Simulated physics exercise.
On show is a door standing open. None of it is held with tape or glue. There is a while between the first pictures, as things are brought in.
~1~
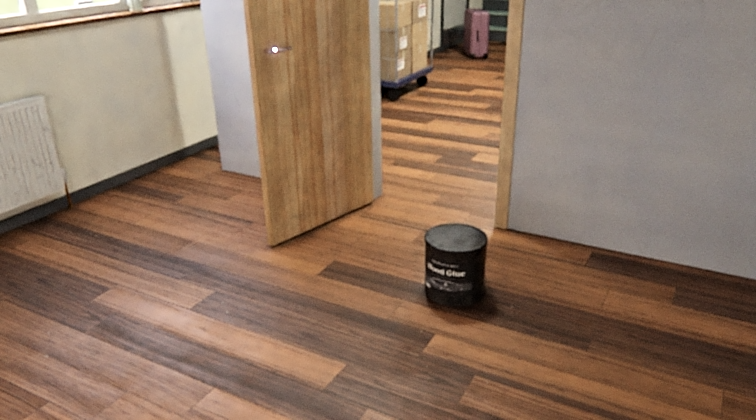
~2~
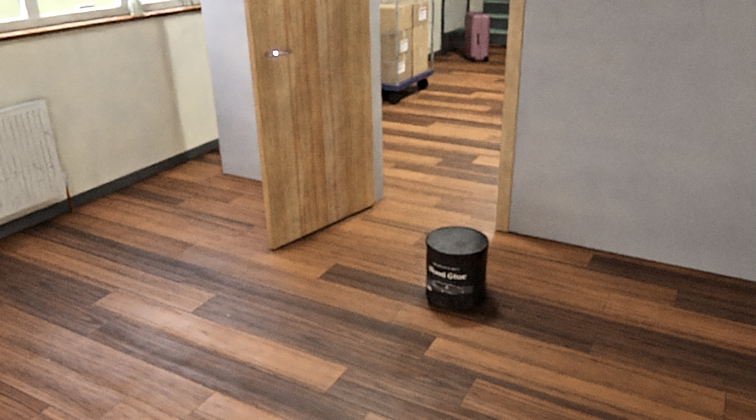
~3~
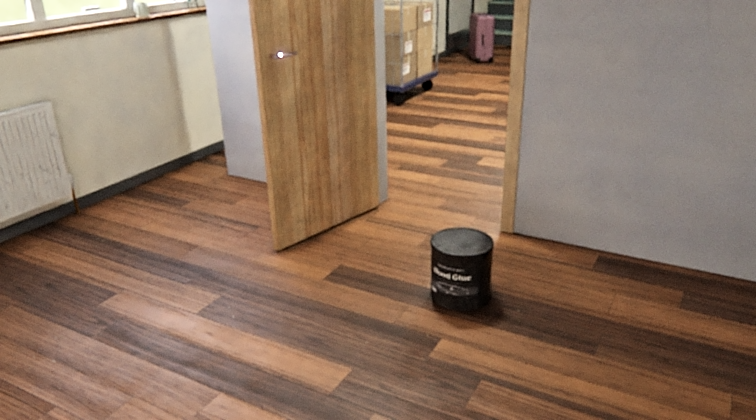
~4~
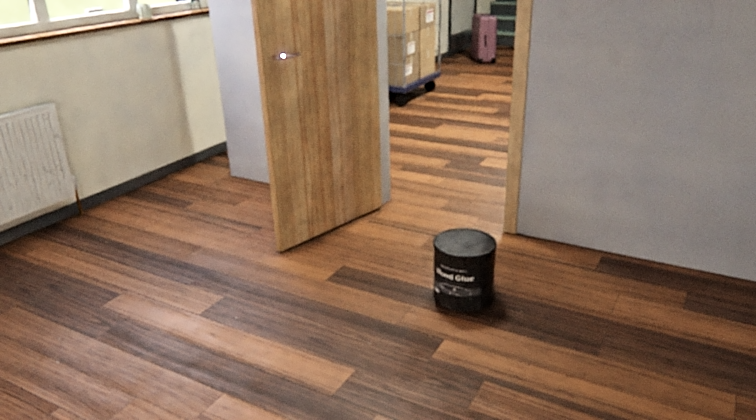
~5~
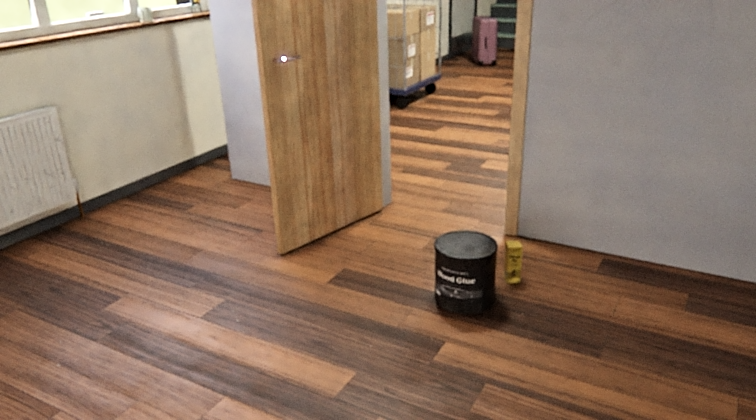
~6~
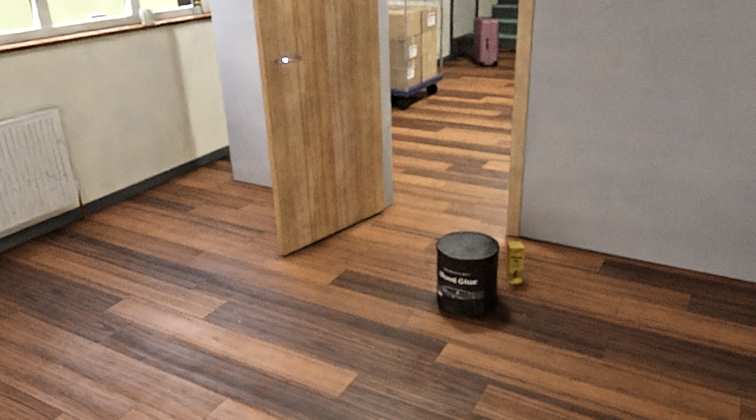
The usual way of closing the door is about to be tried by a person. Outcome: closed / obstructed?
The push succeeds.
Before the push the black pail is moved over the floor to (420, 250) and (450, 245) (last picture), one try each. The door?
Try 1 - gets caught; try 2 - gets caught.
Then, 0.70 s after the last picture, door 88° open.
Then, 1.30 s after the last picture, door 62° open.
Then, 1.80 s after the last picture, door 37° open.
Then, 2.30 s after the last picture, door 13° open.
At rest, door 0° open; both in place. Seen from the same camera at the end, yellow carton near (515, 263).
